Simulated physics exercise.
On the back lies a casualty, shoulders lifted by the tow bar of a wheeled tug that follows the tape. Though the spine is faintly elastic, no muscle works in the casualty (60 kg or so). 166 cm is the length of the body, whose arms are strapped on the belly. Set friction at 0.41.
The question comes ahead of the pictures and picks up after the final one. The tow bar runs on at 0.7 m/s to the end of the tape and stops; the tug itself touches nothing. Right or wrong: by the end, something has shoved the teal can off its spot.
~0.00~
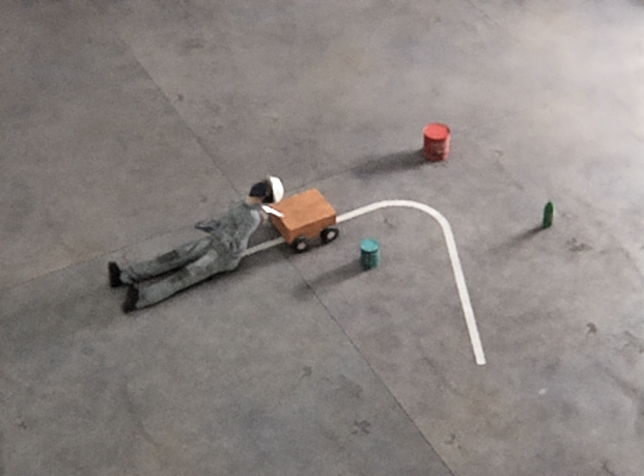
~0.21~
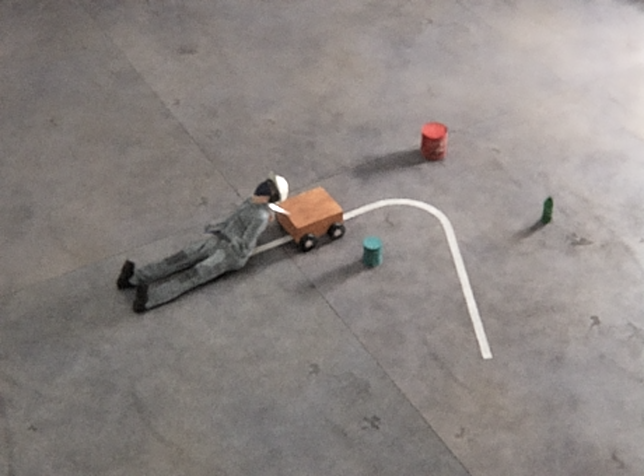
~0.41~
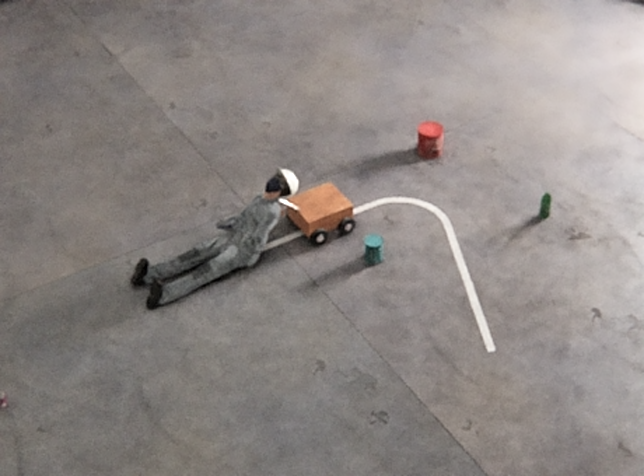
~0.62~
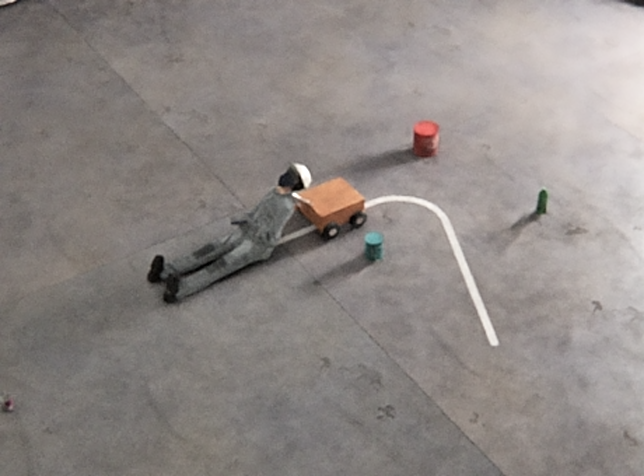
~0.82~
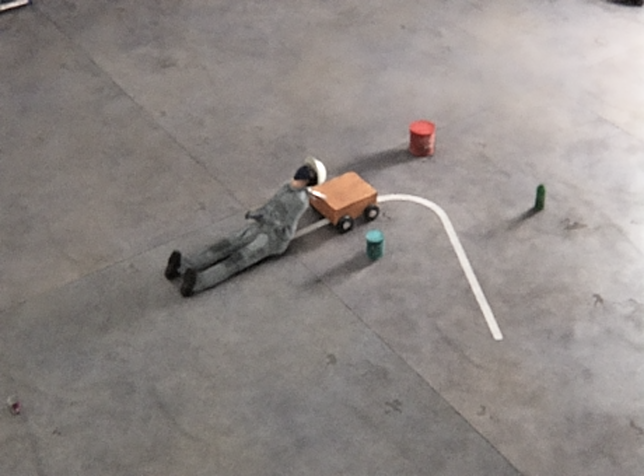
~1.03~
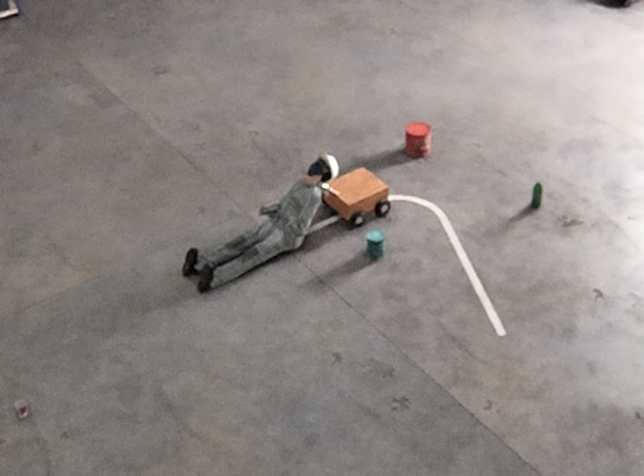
Wrong, the teal can is where it started.
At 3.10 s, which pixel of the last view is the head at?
Near pixel (454, 171).
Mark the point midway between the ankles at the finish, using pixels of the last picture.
The midpoint lands near (433, 248).
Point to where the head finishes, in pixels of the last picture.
I'd say about pixel (514, 288).
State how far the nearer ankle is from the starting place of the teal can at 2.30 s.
The gap is about 70 cm.
After 2.30 s the teal can is where it stood, near (376, 245) in the last picture's view; the green bottle where it stood; the nearer ankle is 73 cm from that spot.
After 3.10 s the teal can is where it stood, near (376, 245) in the last picture's view; the green bottle where it stood; the nearer ankle is 57 cm from that spot.
After 3.90 s the teal can is where it stood, near (376, 245) in the last picture's view; the nearer ankle is 46 cm from that spot.
After 4.60 s the teal can is where it stood, near (376, 245) in the last picture's view; the nearer ankle is 28 cm from that spot.
By 5.5 s, teal can stays put; green bottle stays put; red bucket stays put.
